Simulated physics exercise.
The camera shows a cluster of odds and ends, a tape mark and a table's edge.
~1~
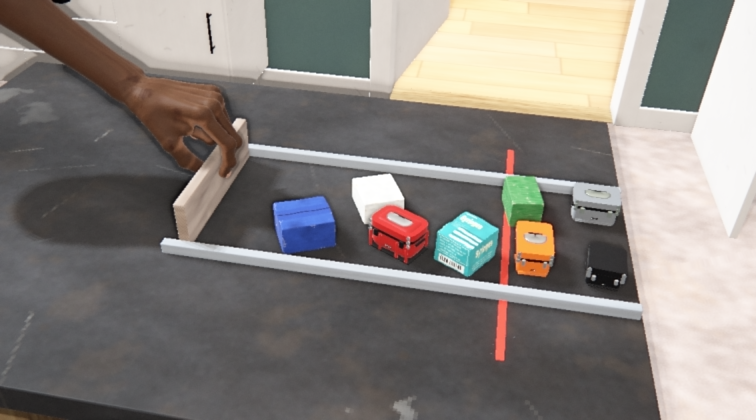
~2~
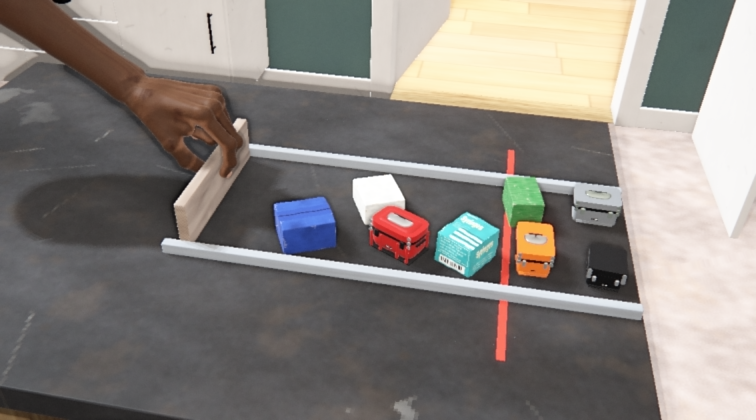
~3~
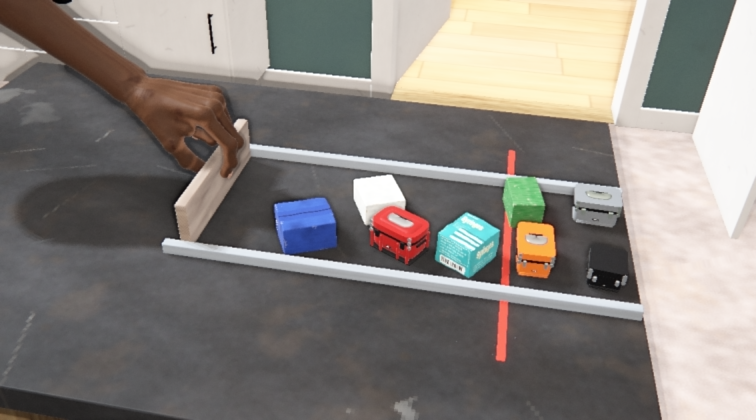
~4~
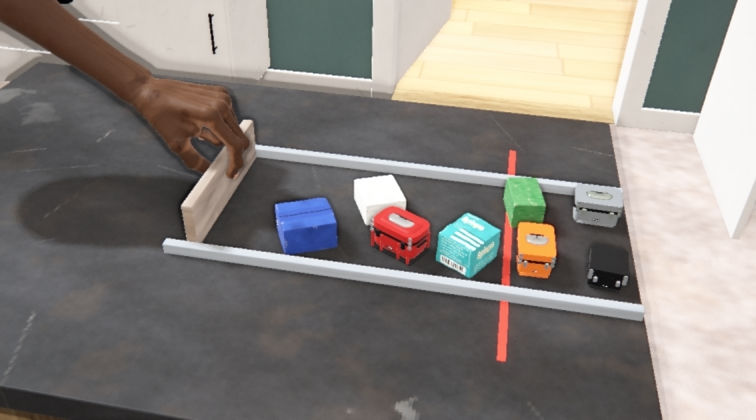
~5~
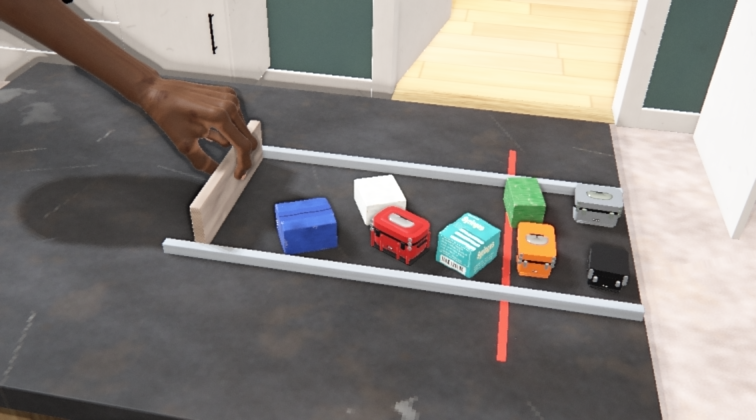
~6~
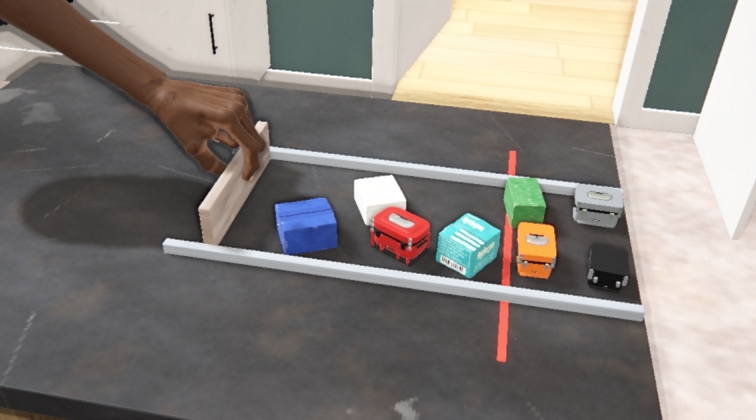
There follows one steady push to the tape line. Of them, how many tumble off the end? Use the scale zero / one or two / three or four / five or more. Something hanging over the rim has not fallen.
On that scale it is one or two.
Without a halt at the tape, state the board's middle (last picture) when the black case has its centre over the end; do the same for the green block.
I'd say about (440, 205) for the first one and about (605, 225) for the second.
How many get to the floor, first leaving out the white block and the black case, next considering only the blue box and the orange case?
First 1, second 0.
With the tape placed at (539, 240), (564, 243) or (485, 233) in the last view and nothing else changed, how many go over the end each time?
Per try in turn: 3, 5, 2.
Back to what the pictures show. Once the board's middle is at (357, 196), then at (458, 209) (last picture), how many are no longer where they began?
In order, the tallies are 4 and 6.
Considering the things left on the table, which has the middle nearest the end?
Foremost: The turquoise box.
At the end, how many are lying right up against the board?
Looks like 2 of them, all told.
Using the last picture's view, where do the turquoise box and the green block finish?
Near (639, 258) and (560, 204).
A little later, none off yet; black case at rest near (607, 270); grey case at rest near (597, 207); orange case at rest near (535, 251).
Next, none off yet; black case at rest near (607, 270); grey case at rest near (597, 207); orange case moving near (548, 251).
Later still, none off yet; black case tilted well over near (663, 288); grey case at rest near (597, 207); orange case shifted well along near (622, 257).
When it is over, the number that fall off is one or two; down, orange case and black case.
